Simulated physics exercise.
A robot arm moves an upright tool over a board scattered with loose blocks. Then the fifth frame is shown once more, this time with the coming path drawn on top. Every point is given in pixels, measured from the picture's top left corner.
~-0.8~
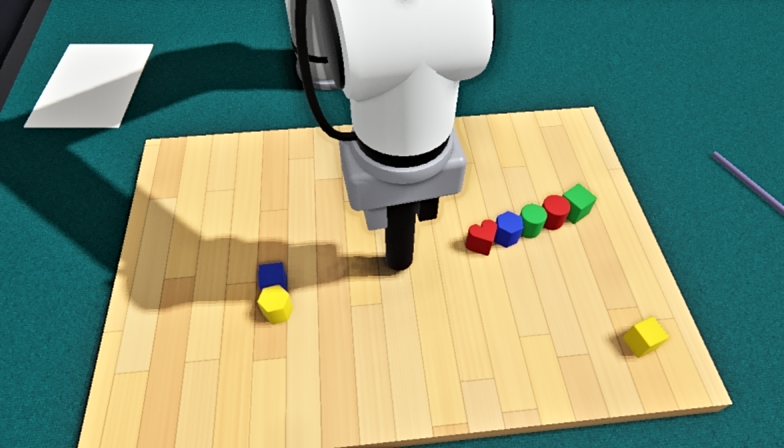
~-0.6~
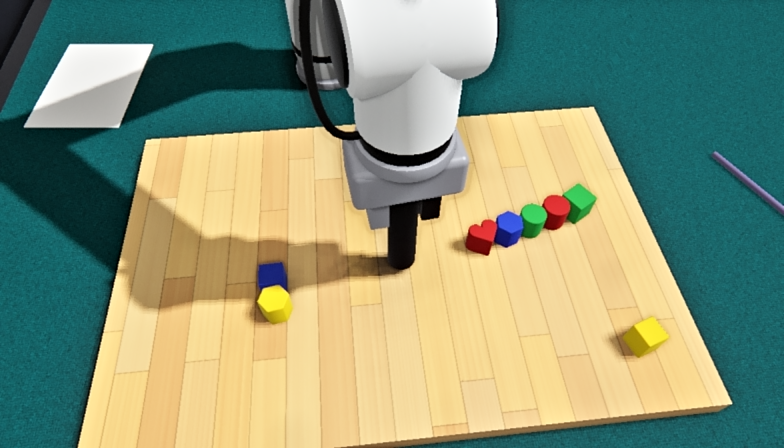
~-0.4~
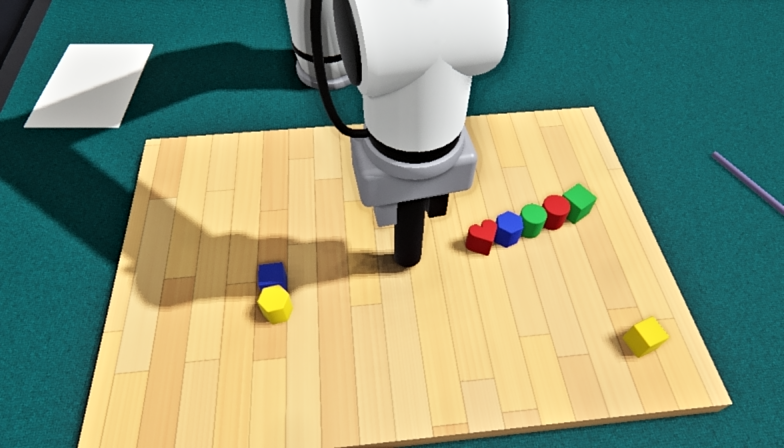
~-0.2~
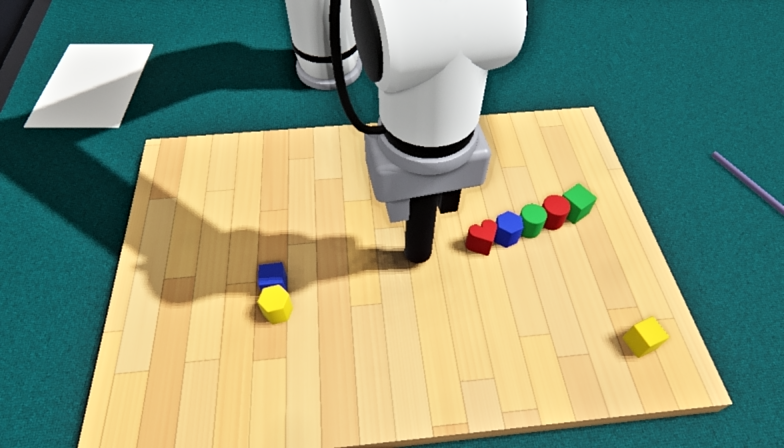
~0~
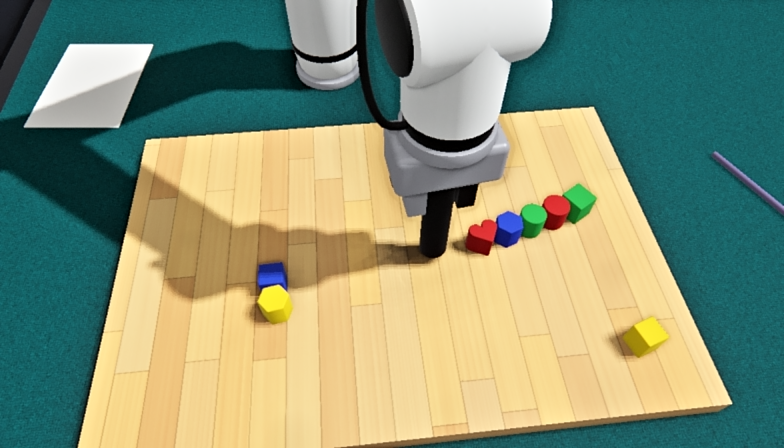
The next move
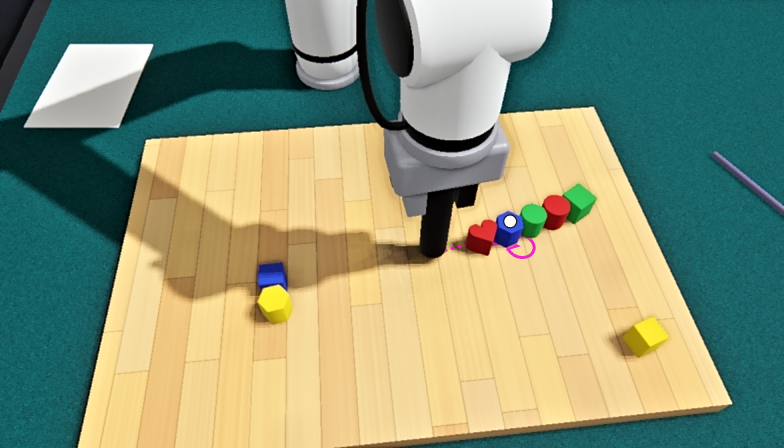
A white robot arm with a black upright tool stands over a light wooden board on a dark green surface, seen from above at an angle. A diagonal row of red, blue and green blocks sits right of the tool, with blue and yellow blocks at left and a yellow cube at lower right. The arm slides the tool slightly rightward toward the row, while the blocks and camera stay still.
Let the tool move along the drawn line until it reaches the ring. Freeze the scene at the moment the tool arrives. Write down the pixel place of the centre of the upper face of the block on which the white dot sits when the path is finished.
Answer: (552, 228).
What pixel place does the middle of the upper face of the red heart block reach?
In the picture, that point is around (536, 252).
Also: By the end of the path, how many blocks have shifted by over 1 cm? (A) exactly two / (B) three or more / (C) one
The answer is B.
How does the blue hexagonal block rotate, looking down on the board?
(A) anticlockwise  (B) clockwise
A.
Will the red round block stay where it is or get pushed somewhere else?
That block gets shifted.
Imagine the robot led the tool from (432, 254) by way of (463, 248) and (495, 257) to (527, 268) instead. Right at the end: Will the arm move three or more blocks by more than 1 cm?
Yes - that is the case.
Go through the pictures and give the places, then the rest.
Lower end of the tool at (399, 259), tops of blocks, red heart block at (484, 230), blue hexagonal block at (510, 221), green round block at (534, 213), red round block at (557, 204), in the first picture.
Tool at (401, 258), blocks as before, in the second picture.
Tool at (408, 256), blocks as before, in the third picture.
Tool at (418, 252), blocks as before, in the fourth picture.
Tool at (433, 247), red heart block at (484, 230), blue hexagonal block at (510, 221), green round block at (534, 213), red round block at (557, 204), in the fifth picture.
The drawn path runs from (432, 254) by way of (460, 246) and (490, 244) to (521, 246); the dot is on the blue hexagonal block.
What follows on the original path. One third of the way, tool at (462, 239); red heart block at (493, 230), turned 15° clockwise; blue hexagonal block at (518, 221), turned 25° anticlockwise; green round block at (539, 211); red round block at (561, 203).
Two thirds of the way, tool at (492, 236); red heart block at (518, 243), turned 80° clockwise; blue hexagonal block at (527, 223), turned 50° anticlockwise; green round block at (543, 209); red round block at (565, 201).
At the end, tool at (523, 239); red heart block at (536, 252), turned 150° clockwise; blue hexagonal block at (552, 228), turned 75° anticlockwise; green round block at (546, 207); red round block at (567, 197).
